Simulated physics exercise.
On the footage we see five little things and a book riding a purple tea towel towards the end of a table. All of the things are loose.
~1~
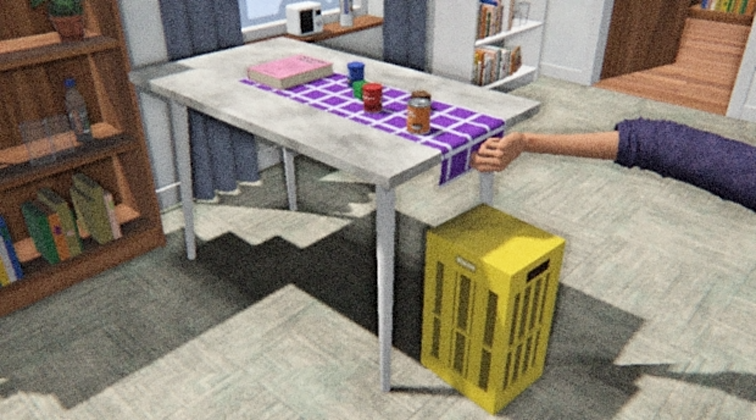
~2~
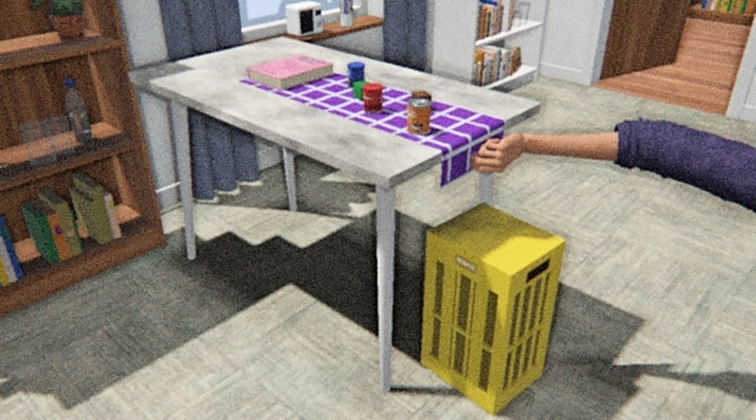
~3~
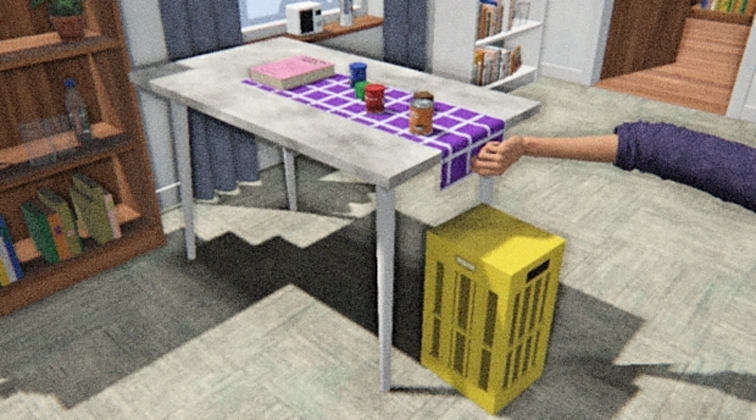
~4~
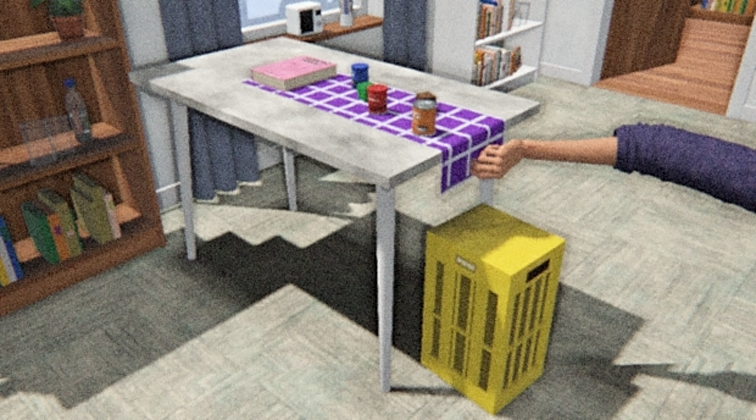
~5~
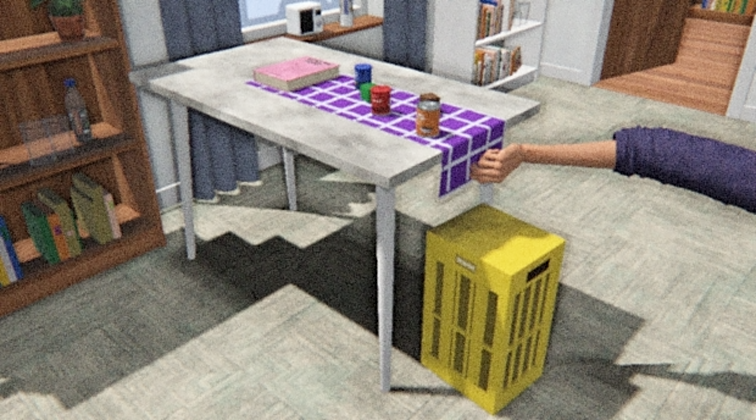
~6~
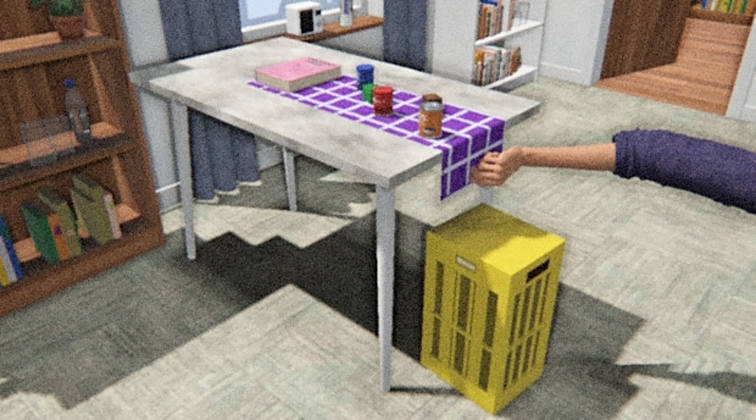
A purple checked cloth creeps toward the near right end of a grey table as a hand at the right grips its overhanging edge. The cans on it and the pink book at its far end ride slowly along, and the hanging part grows slightly longer above a yellow crate on the floor.
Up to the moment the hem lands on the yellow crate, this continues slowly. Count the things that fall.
The number that fall is one.
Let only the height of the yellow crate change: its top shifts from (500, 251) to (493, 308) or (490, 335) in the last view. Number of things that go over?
That would be 3 and 4.
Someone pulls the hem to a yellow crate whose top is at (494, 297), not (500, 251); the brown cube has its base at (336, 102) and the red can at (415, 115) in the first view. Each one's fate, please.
The brown cube ends up still on top and the red can ends up off the top.
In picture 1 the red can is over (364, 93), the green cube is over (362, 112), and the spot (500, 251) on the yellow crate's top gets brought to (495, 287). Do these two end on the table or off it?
As for the red can, it stays in place; as for the green cube, it stays in place.
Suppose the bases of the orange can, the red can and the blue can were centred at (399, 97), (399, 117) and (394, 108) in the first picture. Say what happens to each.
Final state: The orange can is still in place, the red can is still in place, the blue can is still in place.
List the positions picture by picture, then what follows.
The first frame shows hem (439, 189); orange can (419, 102); brown cube (421, 93); red can (373, 86); green cube (363, 83); blue can (356, 64); top of the crate (500, 251).
The second frame shows hem (441, 190); orange can (419, 102).
The third frame shows hem (440, 193); brown cube (424, 94).
The fourth frame shows hem (441, 196); red can (378, 87); top of the crate (500, 251).
The fifth frame shows hem (438, 200); green cube (371, 85).
The sixth frame shows hem (441, 203); orange can (431, 106); brown cube (432, 96); red can (383, 89); green cube (373, 86); blue can (365, 66).
Soon after, hem near (471, 211); all still up.
After that, hem on the crate; orange can gone.
In the end, hem on the crate; orange can gone. It carries off one.
